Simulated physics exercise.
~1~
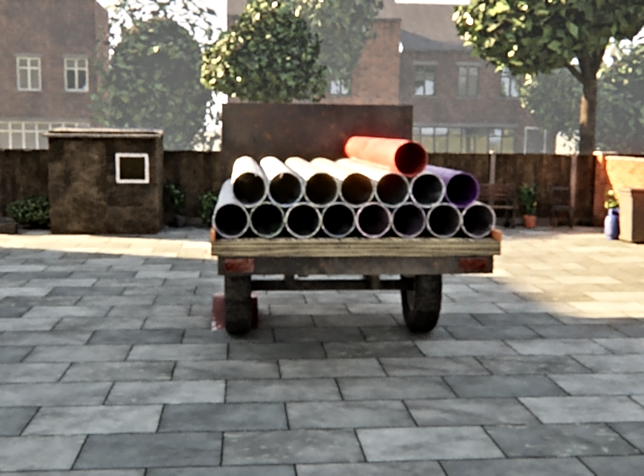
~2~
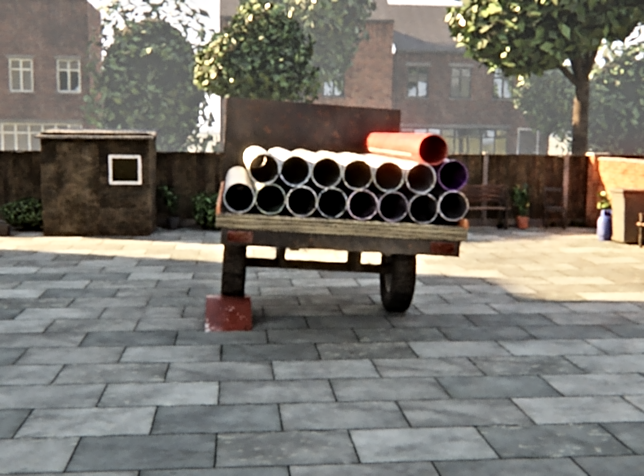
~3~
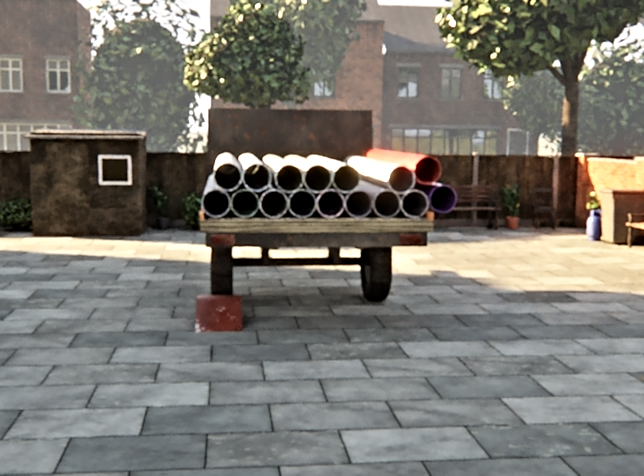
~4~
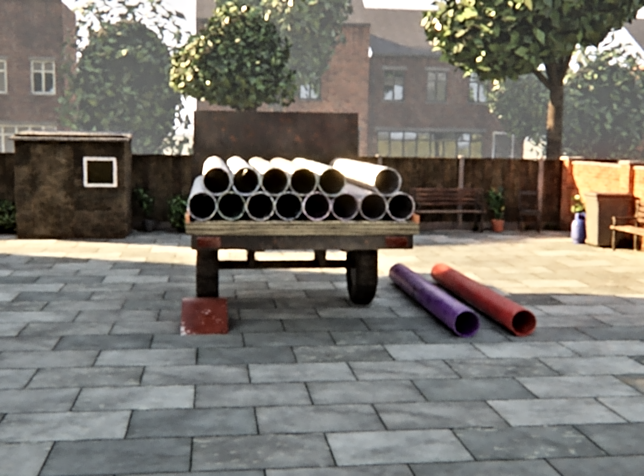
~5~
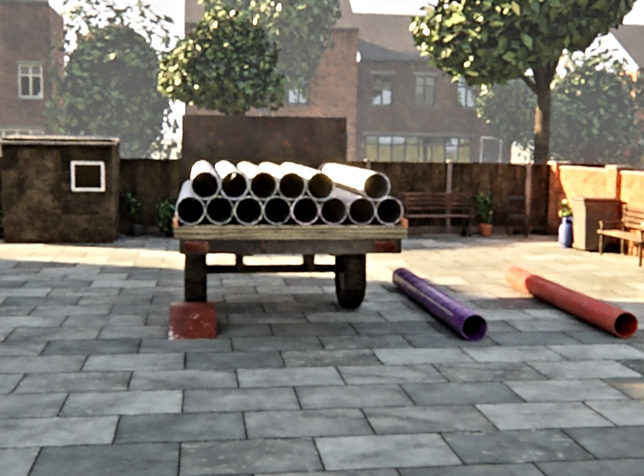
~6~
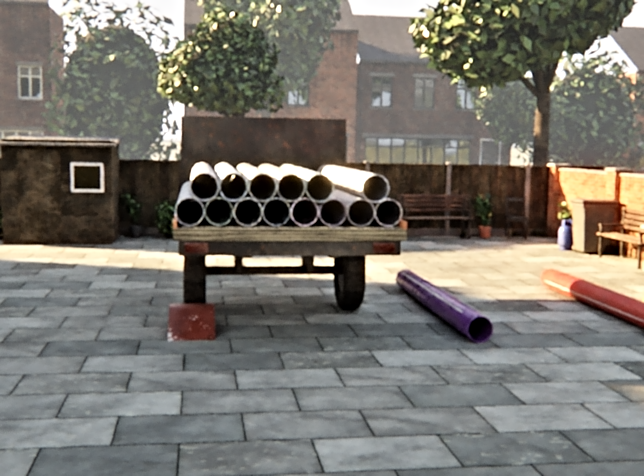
A flat trailer stacked with grey steel pipes, their open ends facing us, stands in a sunlit paved yard before a dark fence, trees and brick houses. A red pipe lies on top of the stack and a purple one sits at its right end. The left wheel rides over a low reddish hump, tilting the deck, and the trailer settles level again. The purple and red pipes roll off the right side onto the paving. They roll apart, the red one going farther right, while the grey pipes stay aboard the stationary trailer.
